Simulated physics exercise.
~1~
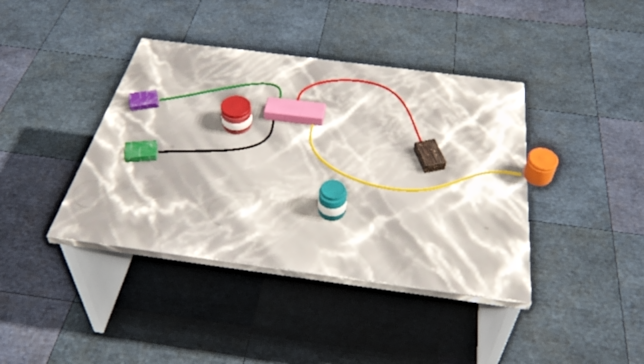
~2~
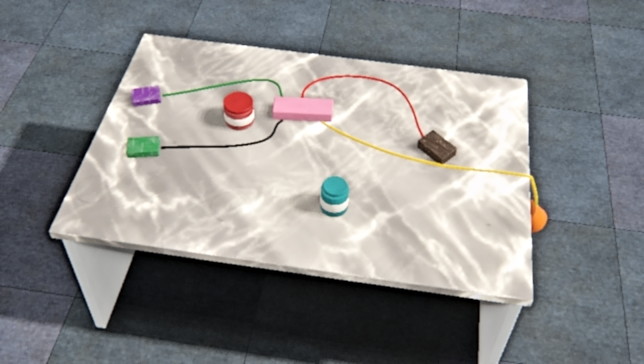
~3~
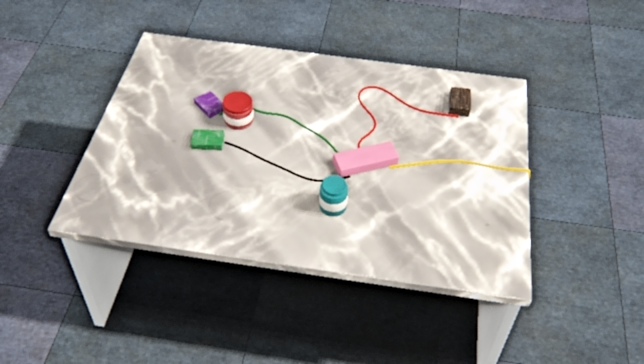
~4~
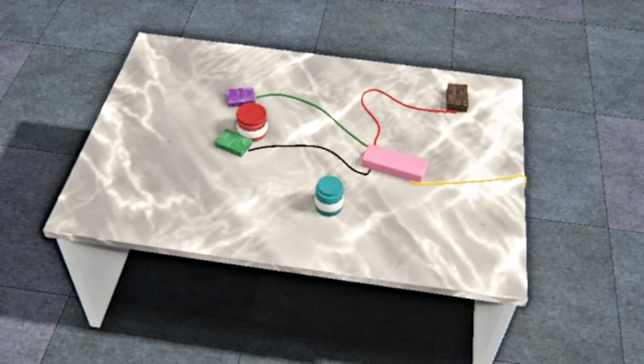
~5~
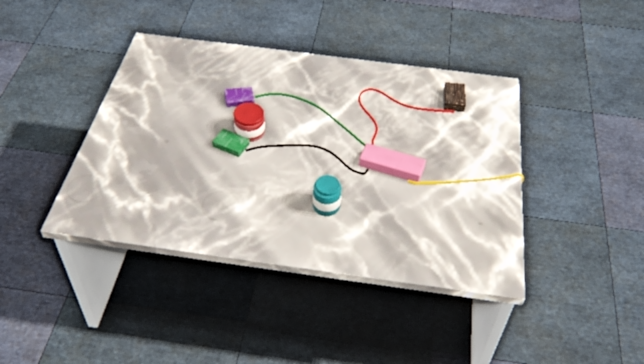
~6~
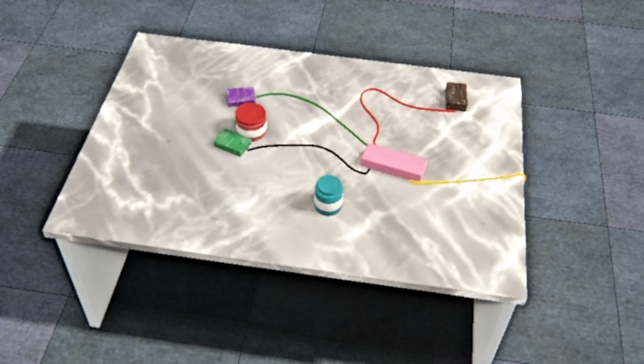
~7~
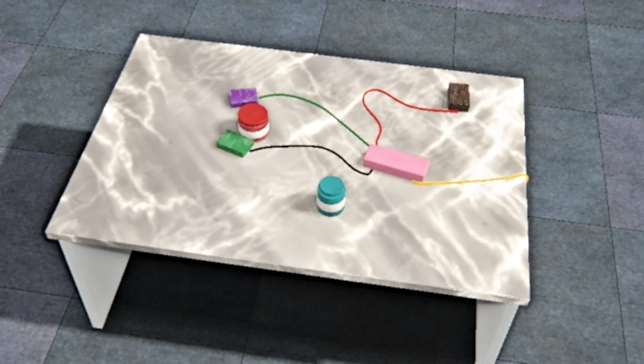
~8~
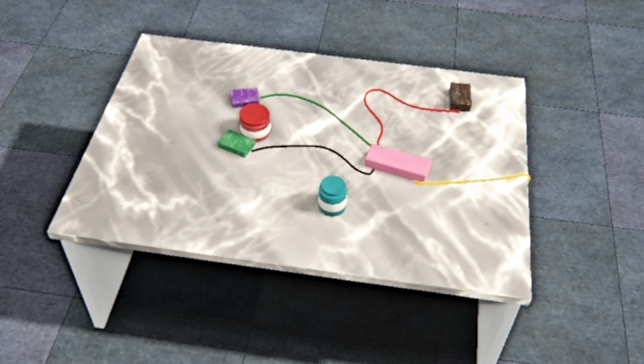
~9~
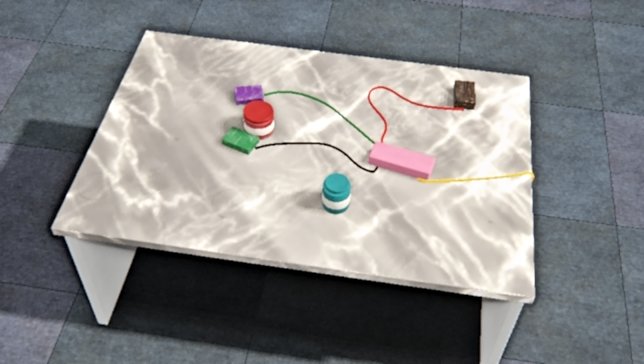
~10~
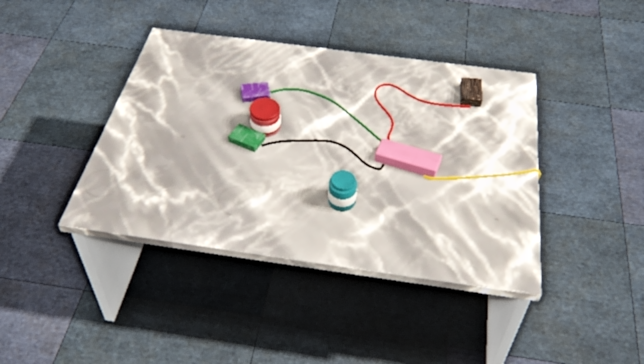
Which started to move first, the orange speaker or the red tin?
The orange speaker moved first, dropping past the right edge of the table. The red tin only shifted later, after the devices on the cables had been pulled across the tabletop.
An orange speaker dropped off the table's right edge and out of sight, its yellow cable dragging the pink power strip, which pulled the green, purple and dark devices along; the red tin shifted slightly, the teal jar stayed, and everything settled on top.
